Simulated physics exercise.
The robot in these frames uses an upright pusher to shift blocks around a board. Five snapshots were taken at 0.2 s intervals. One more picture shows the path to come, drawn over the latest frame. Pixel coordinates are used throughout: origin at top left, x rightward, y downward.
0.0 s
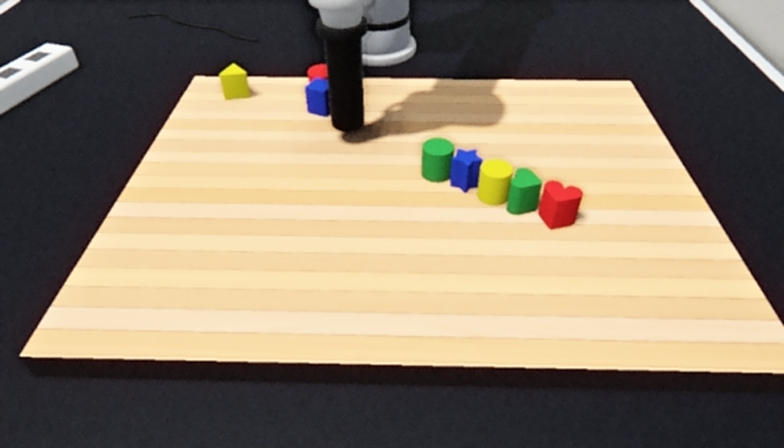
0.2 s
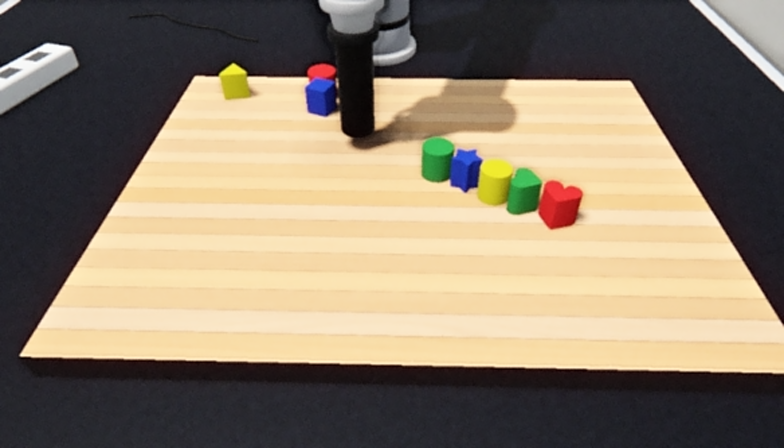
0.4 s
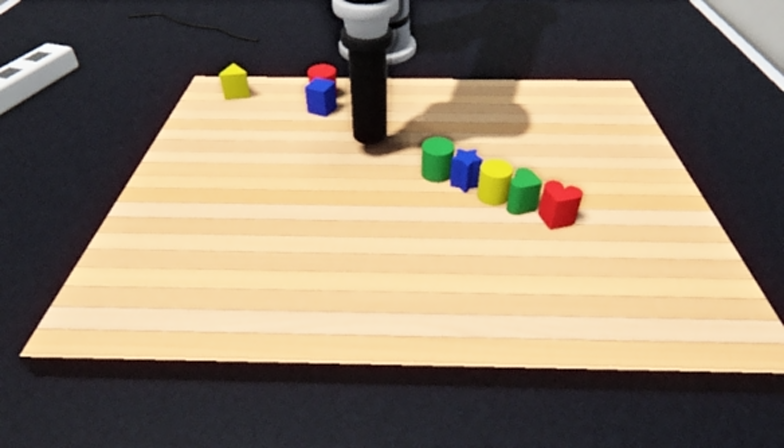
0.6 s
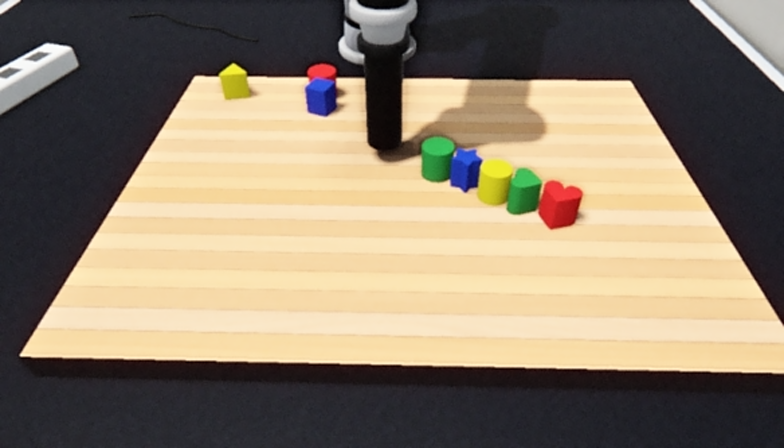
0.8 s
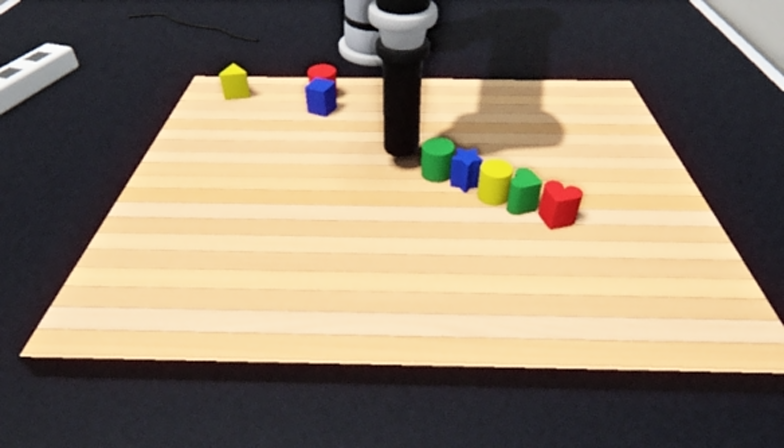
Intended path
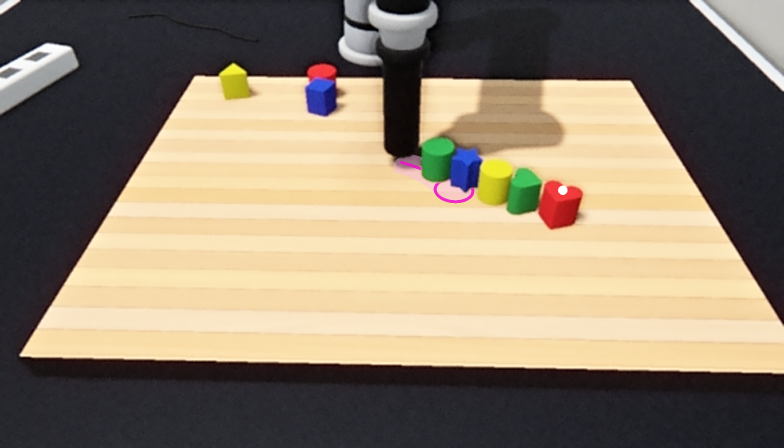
On a wooden board, a robot's black upright pusher moving right and nearer toward a diagonal row of still coloured blocks.
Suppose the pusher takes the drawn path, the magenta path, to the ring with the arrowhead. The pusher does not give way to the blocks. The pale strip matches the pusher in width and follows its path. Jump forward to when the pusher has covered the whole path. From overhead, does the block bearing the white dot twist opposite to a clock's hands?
In short: Yes.
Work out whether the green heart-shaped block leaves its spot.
That one moves away.
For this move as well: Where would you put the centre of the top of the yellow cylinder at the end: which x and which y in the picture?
Close to (535, 171).
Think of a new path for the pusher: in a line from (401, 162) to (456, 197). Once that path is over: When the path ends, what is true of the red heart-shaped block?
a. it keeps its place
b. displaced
I choose b.
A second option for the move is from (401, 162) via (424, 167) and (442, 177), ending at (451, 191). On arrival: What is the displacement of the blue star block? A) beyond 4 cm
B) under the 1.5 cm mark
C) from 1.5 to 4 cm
It's A.
Drawn move, from (401, 162) via (421, 169) and (439, 178), ending at (454, 190); the dot is on the red heart-shaped block.
The first path, step by step. Halfway along, pusher (432, 160); green cylinder (467, 152); blue star block (494, 158); yellow cylinder (517, 171); green heart-shaped block (537, 184), turned 30° clockwise; red heart-shaped block (572, 195), turned 20° anticlockwise.
At the end, pusher (455, 176); green cylinder (493, 161); blue star block (517, 154), turned 45° anticlockwise; yellow cylinder (535, 171); green heart-shaped block (543, 188), turned 55° clockwise; red heart-shaped block (576, 198), turned 35° anticlockwise.
